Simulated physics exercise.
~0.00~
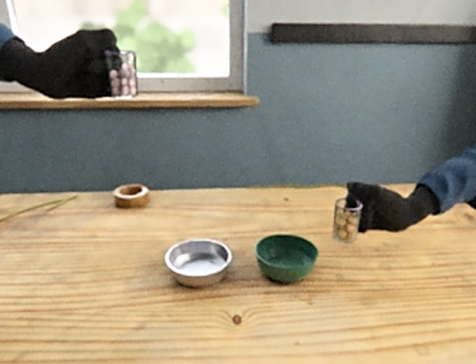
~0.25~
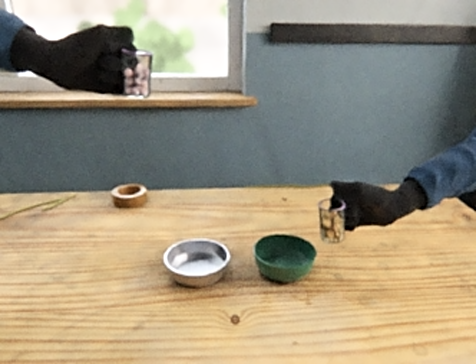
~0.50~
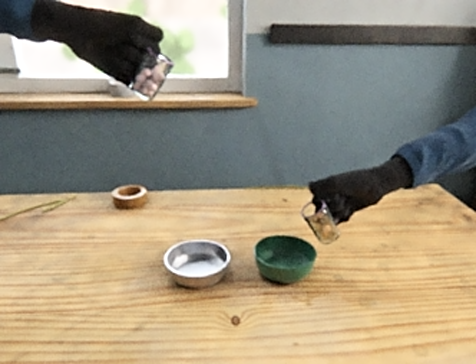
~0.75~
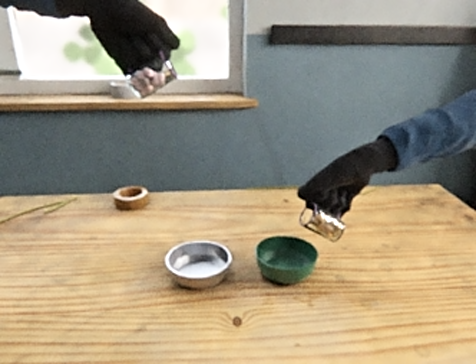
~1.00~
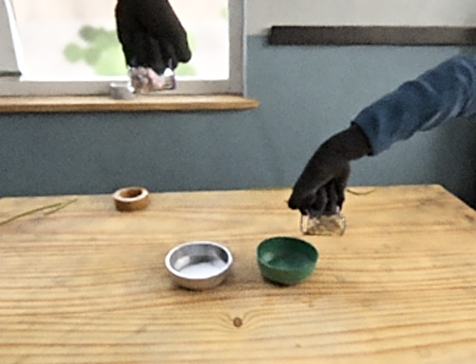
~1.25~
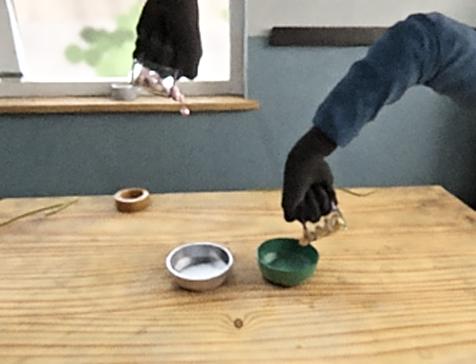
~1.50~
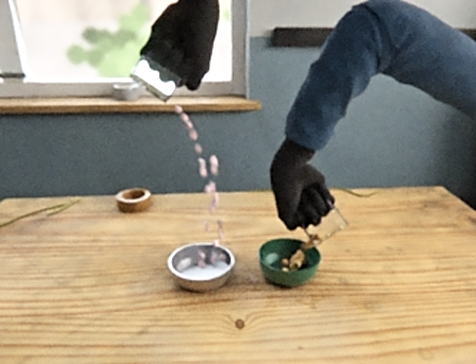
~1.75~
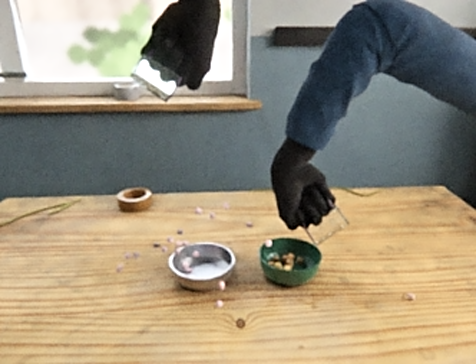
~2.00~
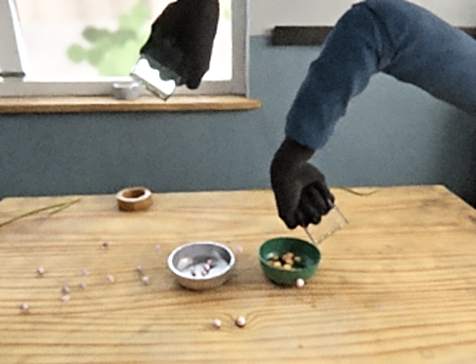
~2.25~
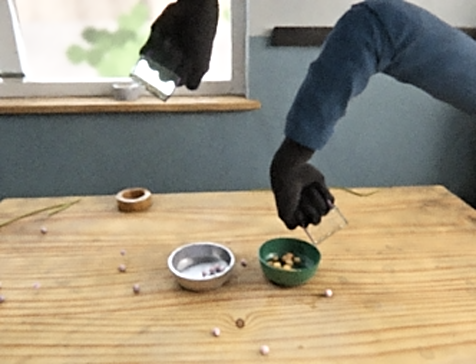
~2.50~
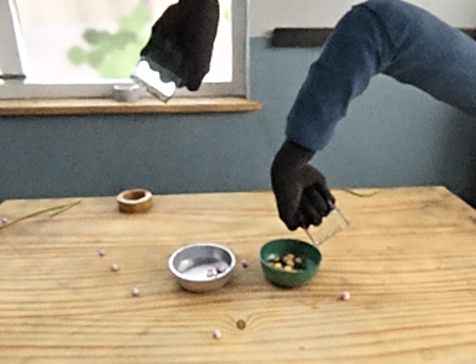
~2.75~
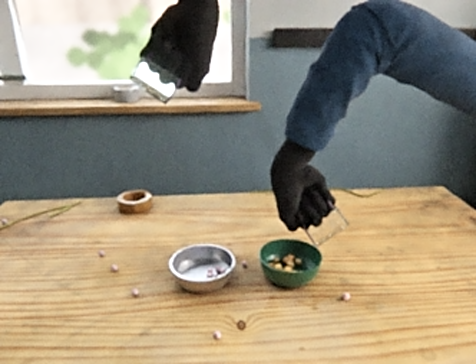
A light wooden table stands against a blue-grey wall beneath a bright window, seen from the front with a slight sway. A silver bowl sits left of a green bowl, with a small brown ring-shaped object behind them. Two black-gloved hands bring in clear cups, the left one high with pinkish pieces, the right one low with tan pieces. Both tip their cups over at those heights. The pink pieces fall in a long stream, bounce and scatter across the table, leaving only a few in the silver bowl, while the tan pieces all settle inside the green bowl.
